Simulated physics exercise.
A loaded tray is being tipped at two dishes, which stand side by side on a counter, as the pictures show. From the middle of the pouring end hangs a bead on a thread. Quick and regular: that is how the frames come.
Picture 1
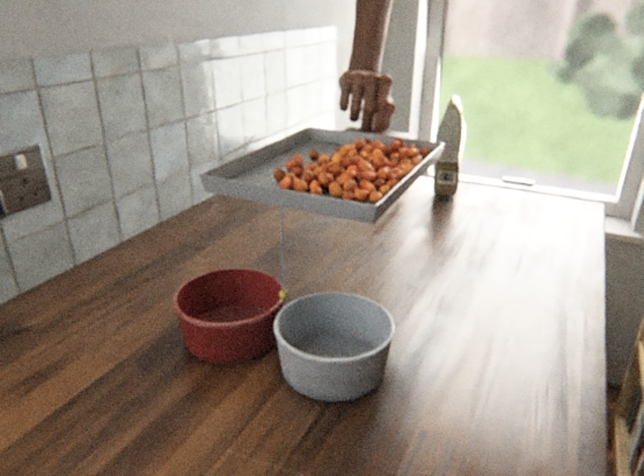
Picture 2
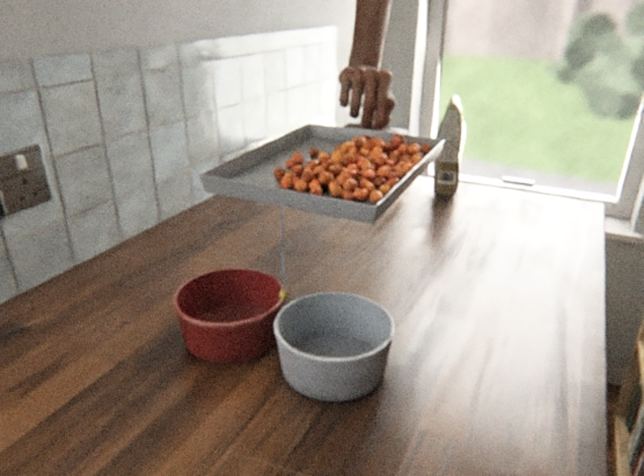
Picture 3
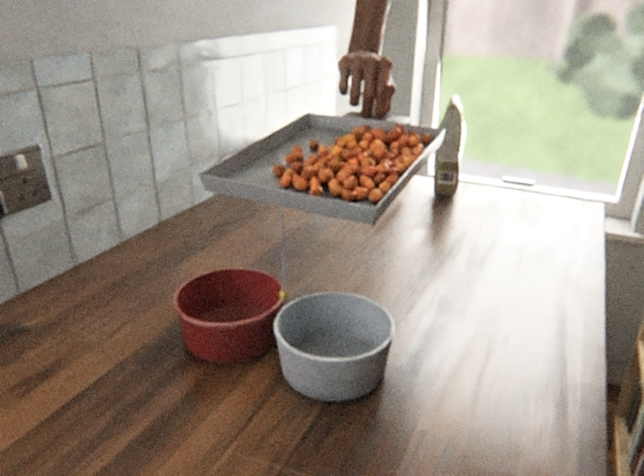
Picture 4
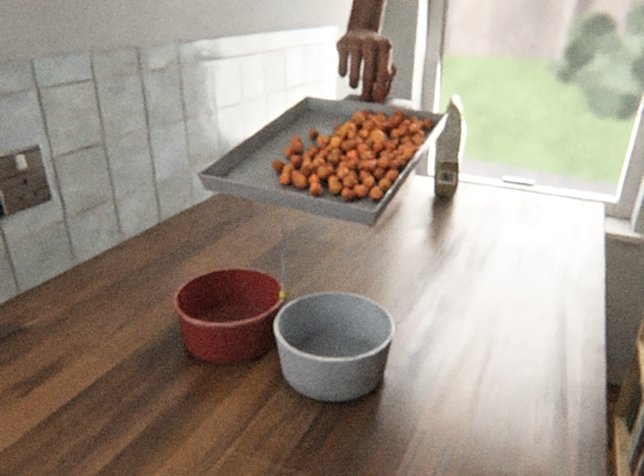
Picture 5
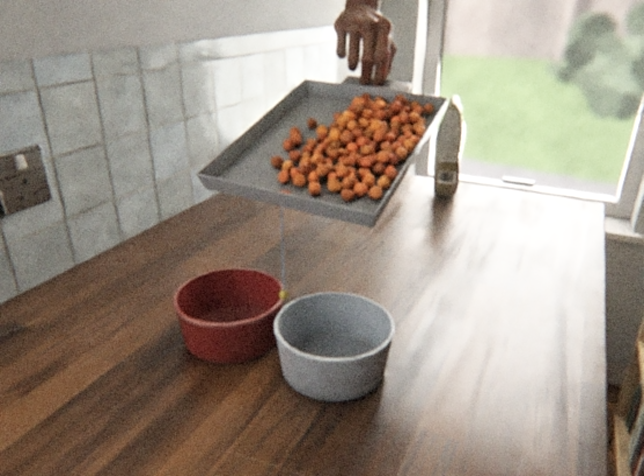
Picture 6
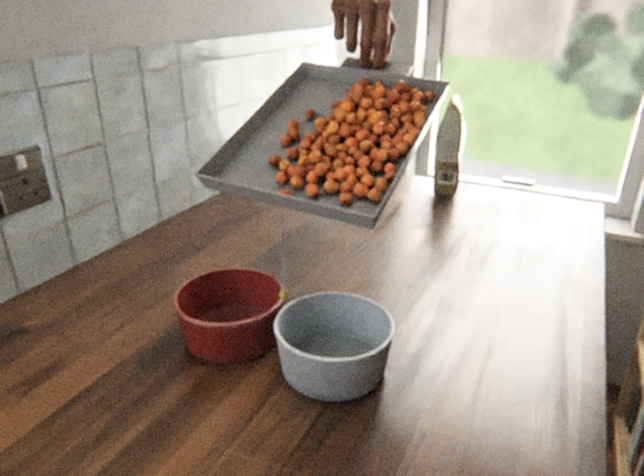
A grey tray of small orange-brown nuggets, with a hand at its far edge, started nearly flat and tilted steadily toward the viewer as its back rose, above a red dish and a grey dish.
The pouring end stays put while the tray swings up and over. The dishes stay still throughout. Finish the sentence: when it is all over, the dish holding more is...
The right one.
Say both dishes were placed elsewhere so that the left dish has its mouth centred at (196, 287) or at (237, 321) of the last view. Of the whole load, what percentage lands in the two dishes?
It would be roughly 20 per cent for the first and roughly 80 per cent for the second.
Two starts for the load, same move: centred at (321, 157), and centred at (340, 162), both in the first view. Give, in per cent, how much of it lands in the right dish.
Try 1: 30 %; try 2: 30 %.
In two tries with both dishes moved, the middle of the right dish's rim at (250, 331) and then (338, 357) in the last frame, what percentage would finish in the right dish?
That makes 50 per cent, followed by 50 per cent.
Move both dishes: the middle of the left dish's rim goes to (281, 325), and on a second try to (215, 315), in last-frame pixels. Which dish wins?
First try: The leftmost dish; second try: The rightmost dish.
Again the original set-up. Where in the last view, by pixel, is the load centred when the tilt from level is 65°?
Near the pixel (320, 157).
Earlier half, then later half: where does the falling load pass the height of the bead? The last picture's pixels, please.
Initially about (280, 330); subsequently about (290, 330).
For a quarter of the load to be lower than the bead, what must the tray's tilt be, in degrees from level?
Roughly 105 degrees.
Soon, tray tipped steeply; nearly all on the tray; a stray few outside both; a small part in the air.
A while on, tray tipped past a quarter turn; about half on the tray; a stray few in the right dish; a stray few in the left dish; about a quarter outside both; about a third in the air.
Towards the end, tray tipped past a quarter turn; about a quarter in the right dish; a stray few in the left dish; most outside both.
Finally, tray tipped past a quarter turn; about a quarter in the right dish; a stray few in the left dish; most outside both.
